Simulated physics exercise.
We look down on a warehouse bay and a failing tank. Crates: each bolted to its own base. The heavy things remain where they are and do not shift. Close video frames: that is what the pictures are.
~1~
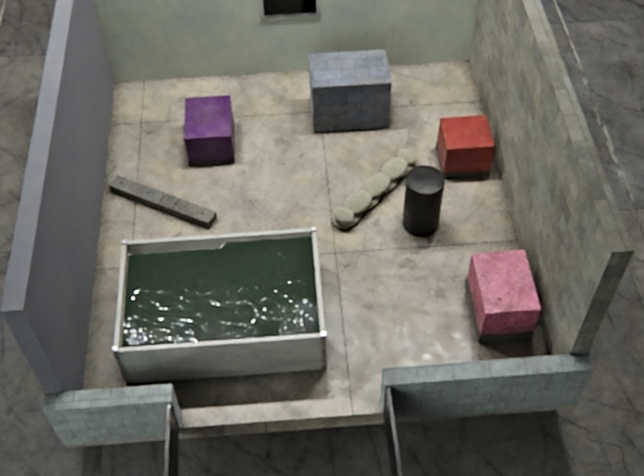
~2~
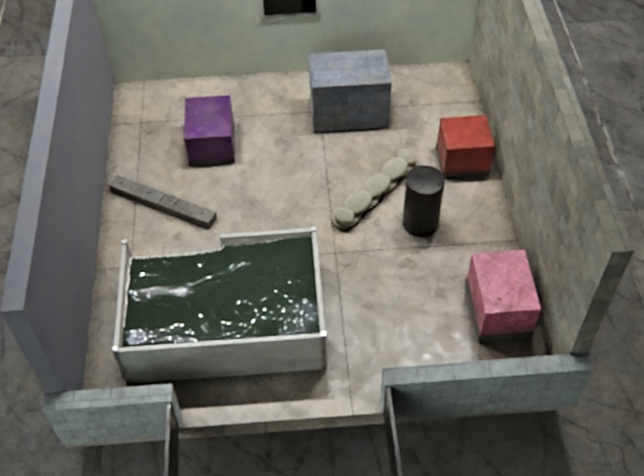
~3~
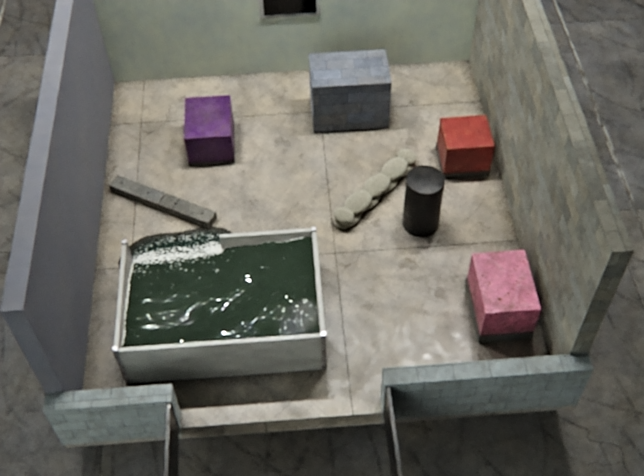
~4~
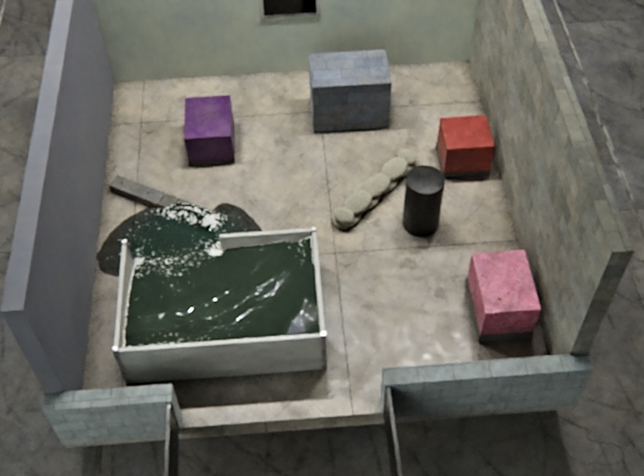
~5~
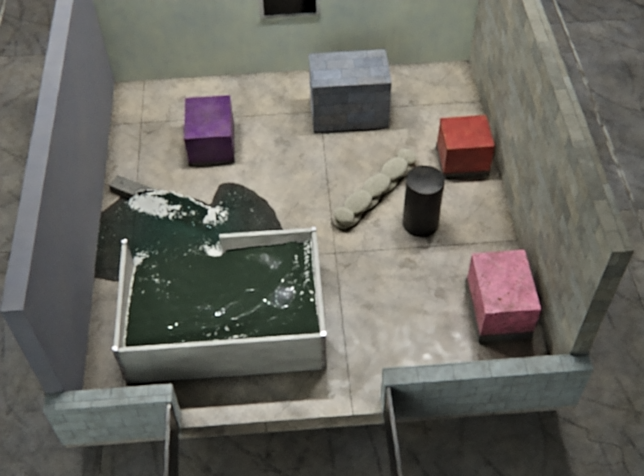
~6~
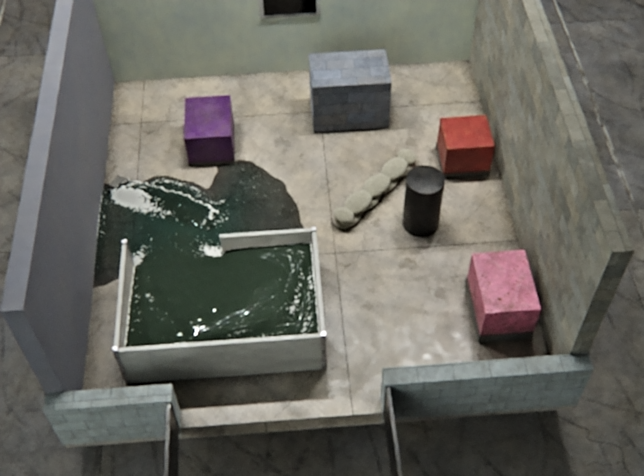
In a warehouse bay, dark green water sloshes in a tank, then pours through a gap in its far side and spreads across the floor.
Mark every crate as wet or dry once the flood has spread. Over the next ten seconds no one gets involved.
Pink crate: Dry, purple crate: Wet, red crate: Wet.
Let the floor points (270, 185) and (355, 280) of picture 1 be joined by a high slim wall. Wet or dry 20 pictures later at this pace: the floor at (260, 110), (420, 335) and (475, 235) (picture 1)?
In turn: Flooded, no water, clear.
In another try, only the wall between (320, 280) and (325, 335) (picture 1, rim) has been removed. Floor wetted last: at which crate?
Answer: The crate marked purple.
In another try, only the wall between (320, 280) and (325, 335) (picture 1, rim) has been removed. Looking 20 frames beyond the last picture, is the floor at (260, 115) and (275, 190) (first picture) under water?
Waterless, waterless.
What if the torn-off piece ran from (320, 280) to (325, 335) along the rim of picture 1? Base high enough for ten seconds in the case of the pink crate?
In my view the pink crate gets reached.
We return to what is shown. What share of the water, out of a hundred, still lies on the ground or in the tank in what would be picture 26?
Estimate: Close to 100 %.
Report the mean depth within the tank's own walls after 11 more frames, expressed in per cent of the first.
It works out to roughly 50 %.
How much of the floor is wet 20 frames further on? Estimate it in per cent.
I reckon 60 per cent or so.
A moment on, water covers 30 % of the floor; the pink crate not reached, the purple crate water round its plinth, the red crate not reached.
Next, water covers 40 % of the floor; the pink crate not reached, the purple crate water round its plinth, the red crate not reached.
Then, water covers 60 % of the floor; the pink crate not reached, the purple crate water round its plinth, the red crate water round its plinth.
Later, water covers 80 % of the floor; the pink crate water round its plinth, the purple crate water round its plinth, the red crate water round its plinth.
In the end, water covers 95 % of the floor; the pink crate stayed above the water, the purple crate was topped, the red crate was topped.
